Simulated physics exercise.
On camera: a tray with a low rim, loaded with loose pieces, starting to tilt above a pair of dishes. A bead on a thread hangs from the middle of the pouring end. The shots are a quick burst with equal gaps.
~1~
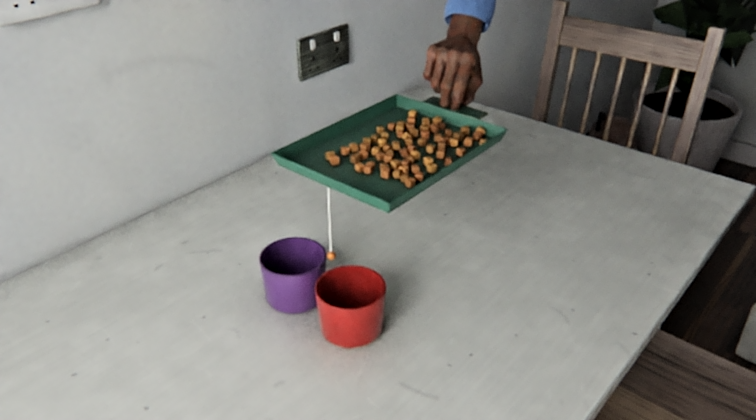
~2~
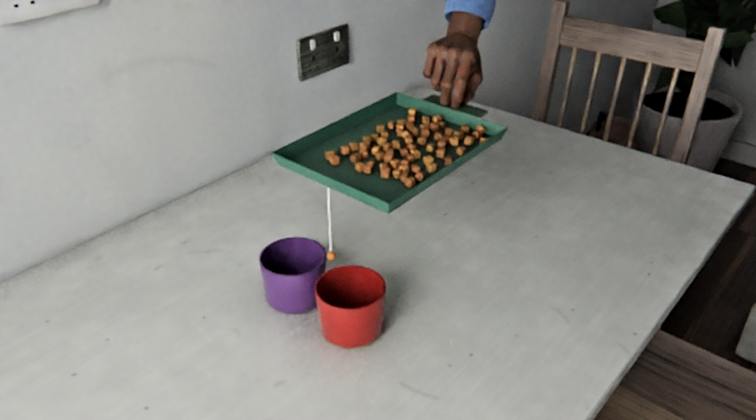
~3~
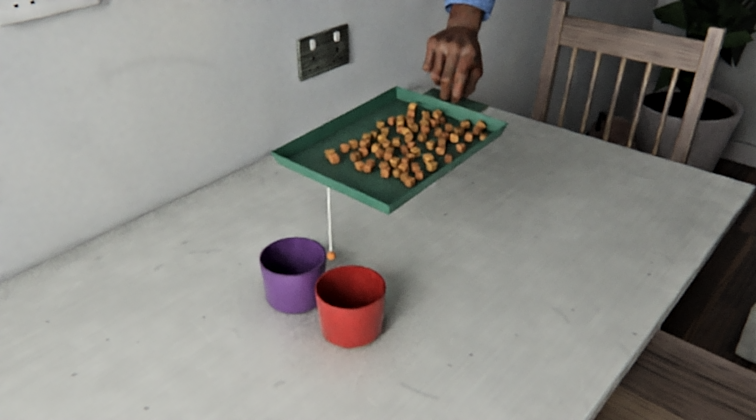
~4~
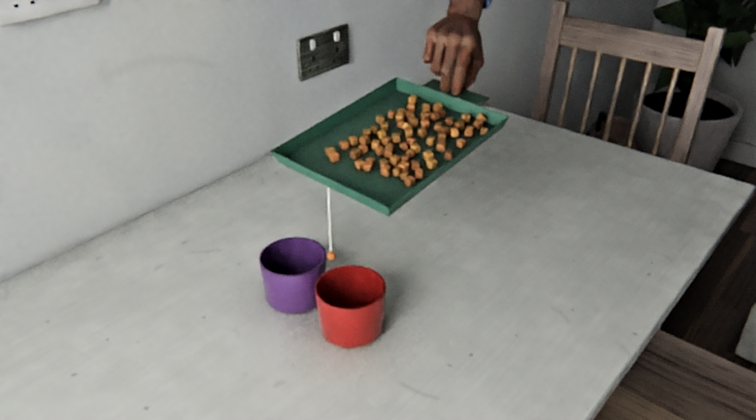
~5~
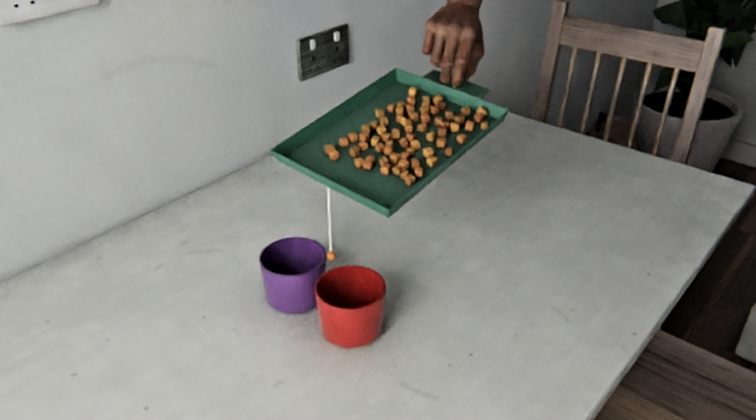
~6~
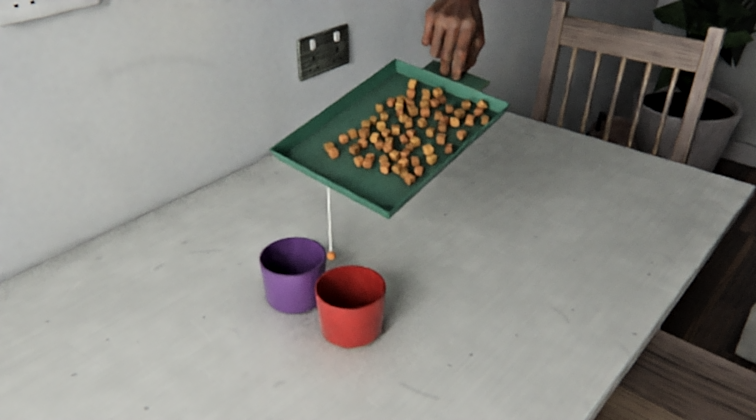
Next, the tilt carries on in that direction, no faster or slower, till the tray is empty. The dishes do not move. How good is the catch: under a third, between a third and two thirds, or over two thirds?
The two hold between a third and two thirds of the load.
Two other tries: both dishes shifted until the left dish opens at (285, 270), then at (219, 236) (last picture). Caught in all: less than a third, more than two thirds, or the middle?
At the first place between a third and two thirds, at the second under a third.
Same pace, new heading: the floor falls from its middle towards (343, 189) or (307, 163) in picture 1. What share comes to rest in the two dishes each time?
About 40 and 50 per cent.
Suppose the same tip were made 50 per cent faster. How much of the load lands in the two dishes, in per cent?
About 40 per cent.
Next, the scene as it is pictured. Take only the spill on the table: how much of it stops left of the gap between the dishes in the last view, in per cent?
About 20 per cent.
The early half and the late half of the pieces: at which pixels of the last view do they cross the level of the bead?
First near (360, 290), later near (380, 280).
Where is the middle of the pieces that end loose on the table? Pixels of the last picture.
Around (431, 402).
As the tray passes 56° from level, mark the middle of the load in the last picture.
Close to (378, 192).
Shortly afterwards, tray tipped steeply; all but a few on the tray; a little in the air.
Next, tray tipped right over; near two thirds on the tray; a little in the right dish; near a quarter outside both; a little in the air.
Some moments later, tray tipped past a quarter turn; near half in the right dish; near half outside both.
In the end, tray tipped past a quarter turn; near half in the right dish; none at all in the left dish; near half outside both.
